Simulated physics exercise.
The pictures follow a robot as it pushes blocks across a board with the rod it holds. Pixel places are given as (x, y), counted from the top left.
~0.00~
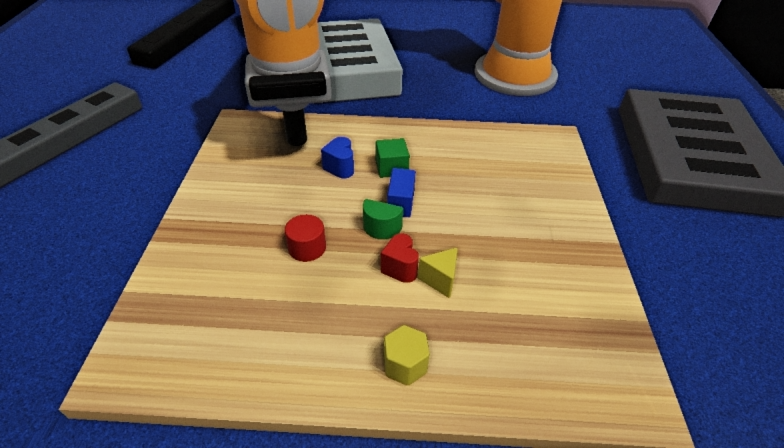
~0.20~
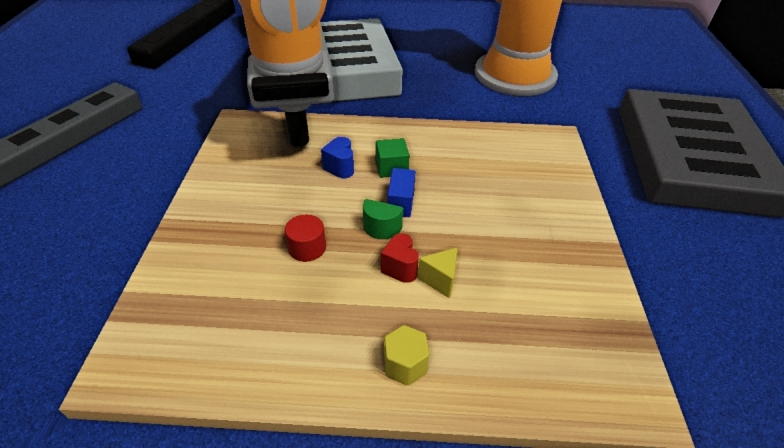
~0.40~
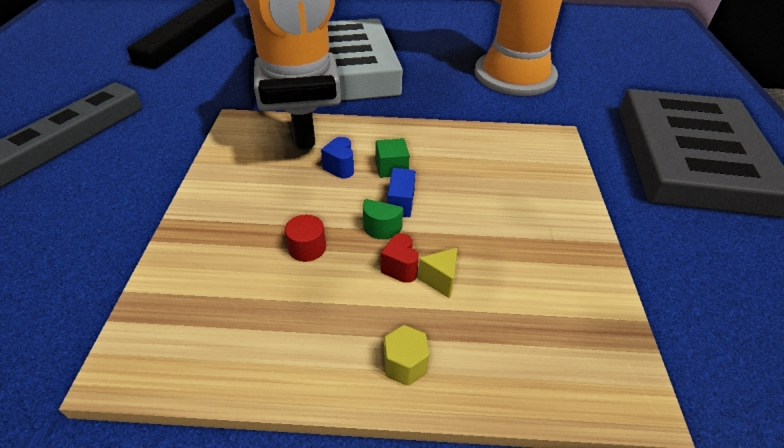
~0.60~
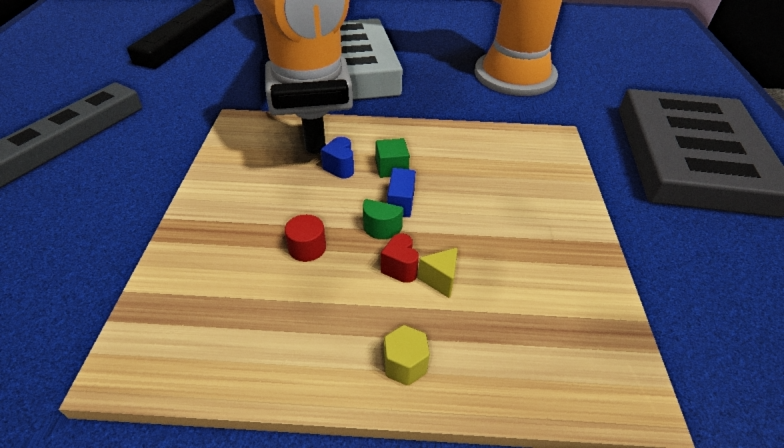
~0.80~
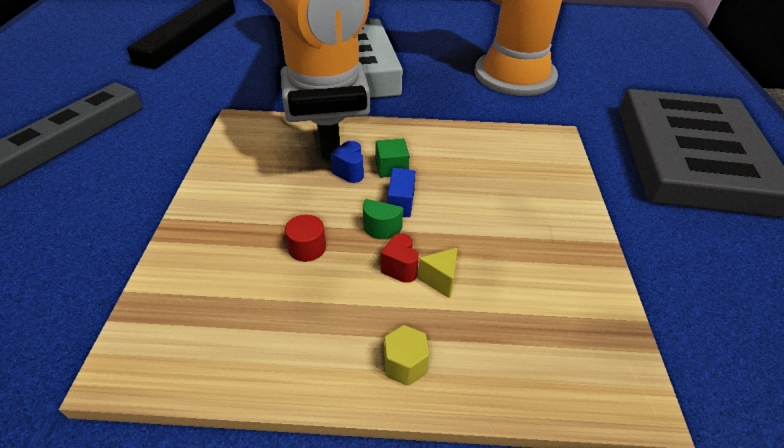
In the video, a robotic arm with a black rod moves gradually right over a wooden board of colored blocks, then nudges the blue heart block slightly to the right, toward the green and blue blocks, while the others stay still.
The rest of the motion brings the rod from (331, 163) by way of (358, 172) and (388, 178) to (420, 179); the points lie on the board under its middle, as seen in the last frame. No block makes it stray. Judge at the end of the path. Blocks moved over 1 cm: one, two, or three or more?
Moved: More than two.
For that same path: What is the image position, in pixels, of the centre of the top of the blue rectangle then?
Around pixel (420, 191).
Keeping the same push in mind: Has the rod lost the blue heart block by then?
In short: Yes.
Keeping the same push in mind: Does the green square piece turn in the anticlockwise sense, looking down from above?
I'd say yes.
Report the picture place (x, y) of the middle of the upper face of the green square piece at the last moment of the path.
I expect it at (421, 143).
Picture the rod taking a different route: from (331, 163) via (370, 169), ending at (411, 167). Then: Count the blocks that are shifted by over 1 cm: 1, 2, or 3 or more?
I count two.
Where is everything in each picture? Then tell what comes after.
In the first picture, rod's lower end at (297, 141); blue heart block at (339, 147); green square piece at (392, 147); blue rectangle at (402, 182).
In the second picture, rod at (299, 142); blocks still.
In the third picture, rod at (306, 145); blocks still.
In the fourth picture, rod at (316, 149); blocks still.
In the fifth picture, rod at (330, 155); blue heart block at (349, 151); green square piece at (392, 147); blue rectangle at (402, 182).
The first path, step by step. One third of the way, rod at (358, 165); blue heart block at (377, 162); green square piece at (399, 148), turned 25° anticlockwise.
Two thirds of the way, rod at (389, 170); blue heart block at (399, 173), turned 45° clockwise; green square piece at (408, 147), turned 40° anticlockwise; blue rectangle at (416, 188), turned 25° clockwise.
At the end, rod at (420, 171); blue heart block at (404, 175), turned 55° clockwise; green square piece at (421, 143), turned 75° anticlockwise; blue rectangle at (420, 191), turned 35° clockwise.
